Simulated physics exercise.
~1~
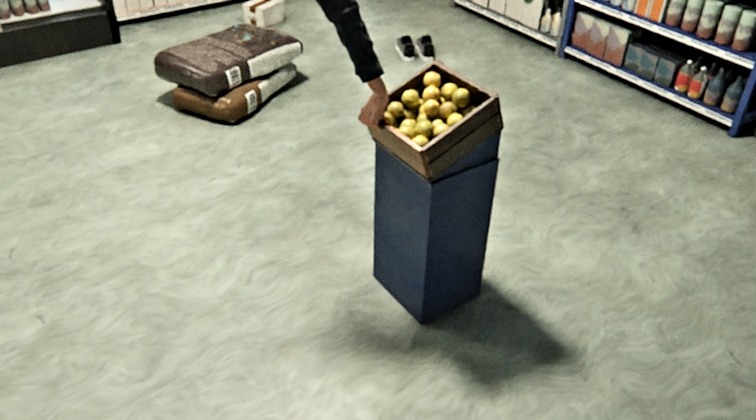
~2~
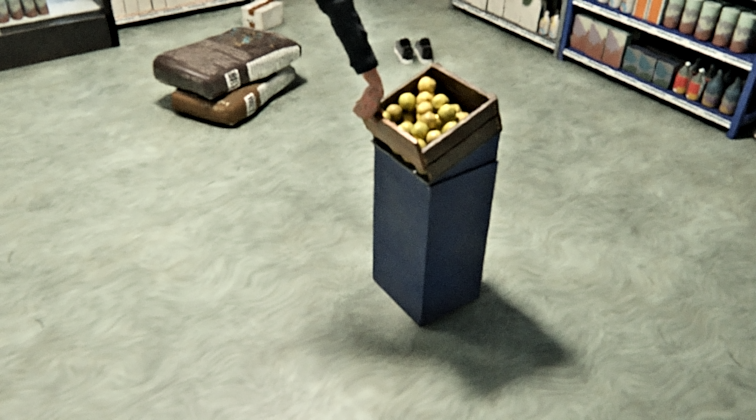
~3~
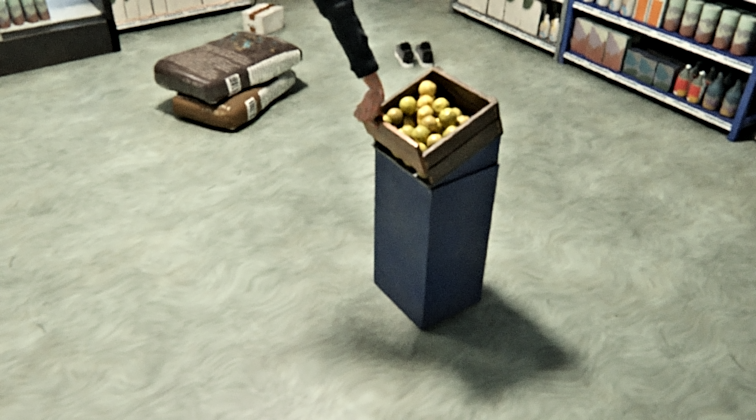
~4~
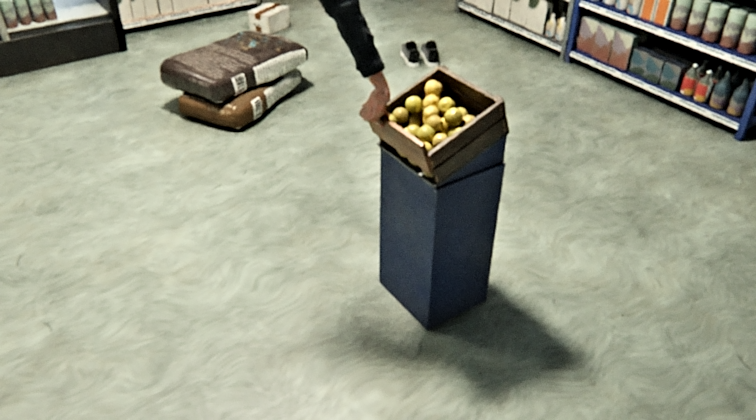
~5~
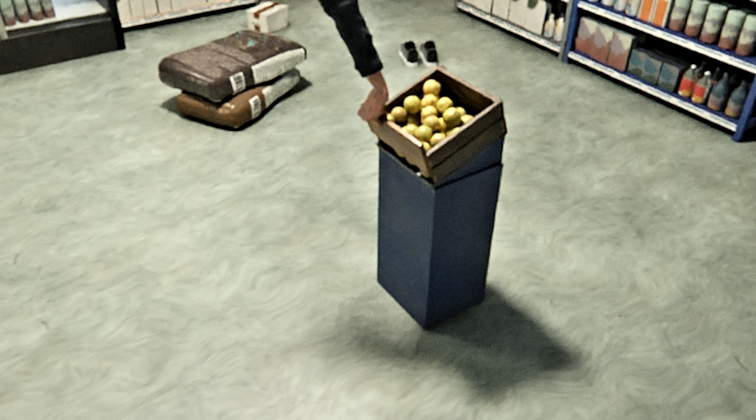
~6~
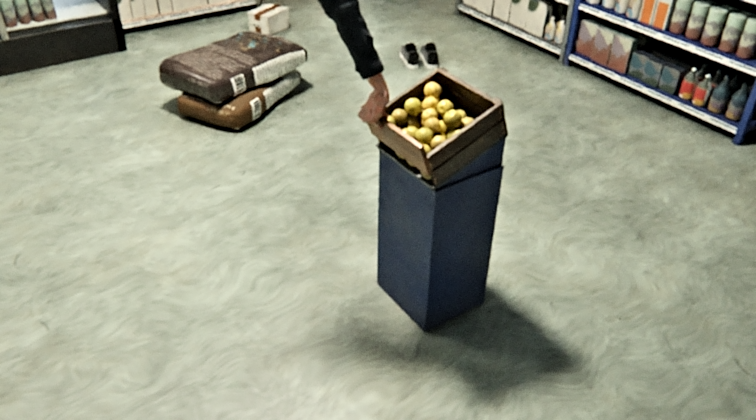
In a shop aisle, a hand shifting slightly at the left end of a tilted box, the yellow apples all staying inside.
